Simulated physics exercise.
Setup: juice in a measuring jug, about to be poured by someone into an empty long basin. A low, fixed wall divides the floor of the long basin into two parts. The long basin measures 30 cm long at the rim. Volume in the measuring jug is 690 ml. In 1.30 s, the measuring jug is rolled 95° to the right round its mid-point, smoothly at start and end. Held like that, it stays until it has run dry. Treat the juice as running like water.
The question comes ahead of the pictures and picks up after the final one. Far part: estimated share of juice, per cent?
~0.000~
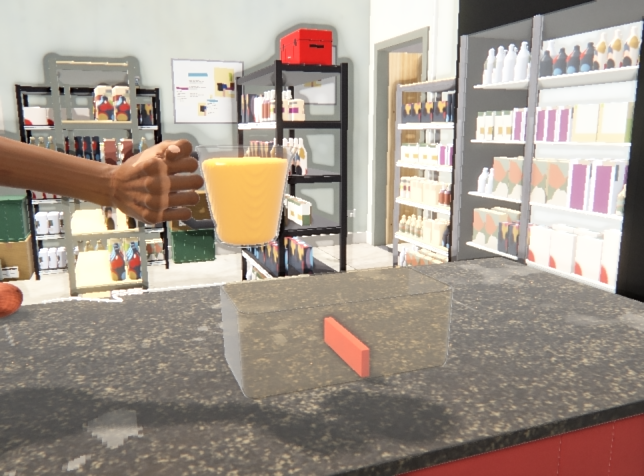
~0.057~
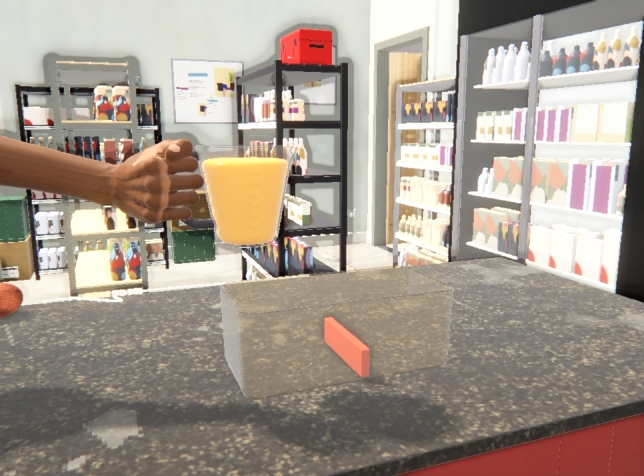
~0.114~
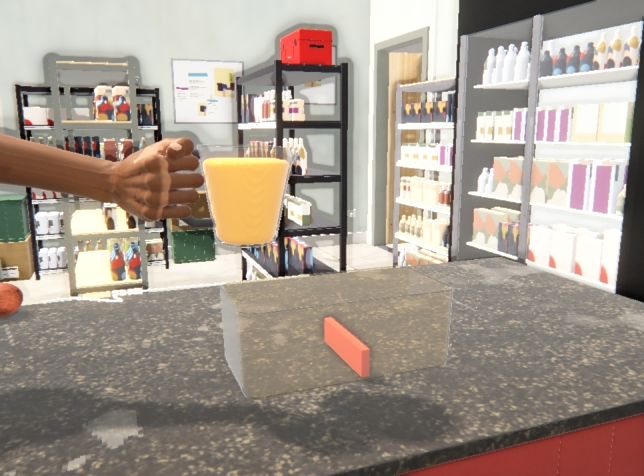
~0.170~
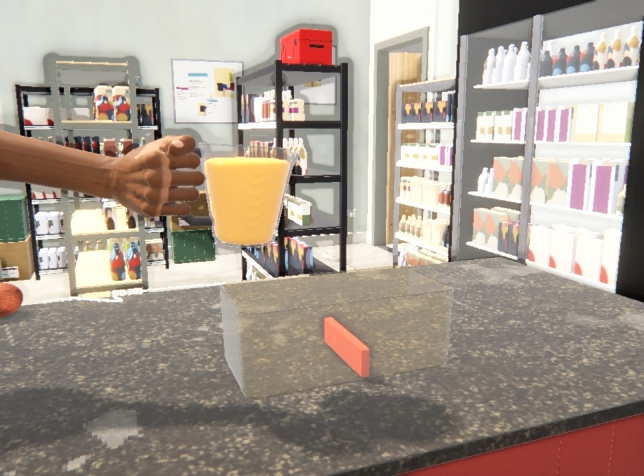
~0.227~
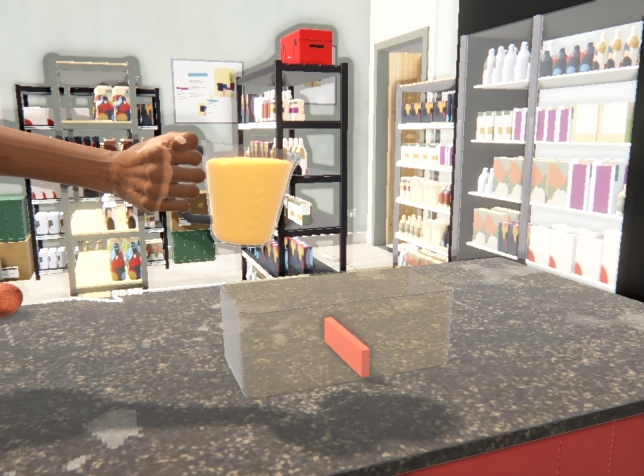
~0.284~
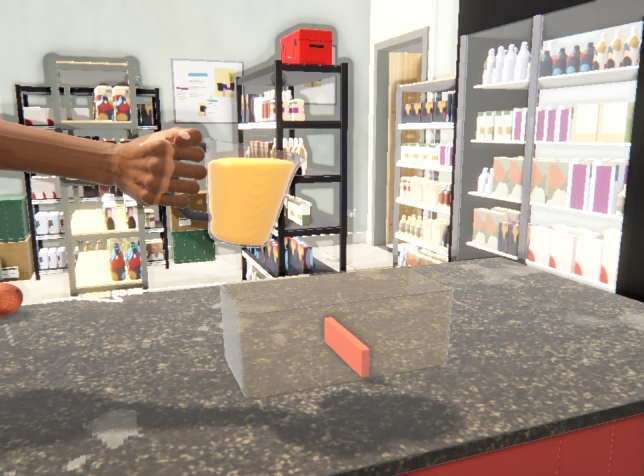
68 per cent.
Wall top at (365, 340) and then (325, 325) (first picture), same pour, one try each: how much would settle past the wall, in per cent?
Roughly 25 per cent, then 95 per cent.
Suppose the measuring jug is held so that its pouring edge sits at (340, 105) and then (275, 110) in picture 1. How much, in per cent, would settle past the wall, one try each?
It comes to 90 per cent, and then 35 per cent.
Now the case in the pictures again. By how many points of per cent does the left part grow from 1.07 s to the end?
About 24 percent.
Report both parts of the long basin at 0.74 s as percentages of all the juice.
Lab note: Left near 1 %, right near 5.
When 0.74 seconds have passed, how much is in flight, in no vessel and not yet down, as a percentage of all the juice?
Around 16 percent.
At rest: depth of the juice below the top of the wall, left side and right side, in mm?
Measured: Left around 30 mm, right around 14 mm.
By 0.74 s the tilt is 58° and 78 per cent is still to pour, 1 is left of the wall and 5 right of it.
By 1.07 s the tilt is 88° and 29 per cent is still to pour, 6 is left of the wall and 48 right of it.
By 1.42 s the tilt is 95° and 2 per cent is still to pour, 26 is left of the wall and 69 right of it.
By 1.80 s the tilt is 95° and 0 per cent is still to pour, 31 is left of the wall and 68 right of it.
At rest 31 per cent lies left of the wall, 68 right of it and 1 outside.
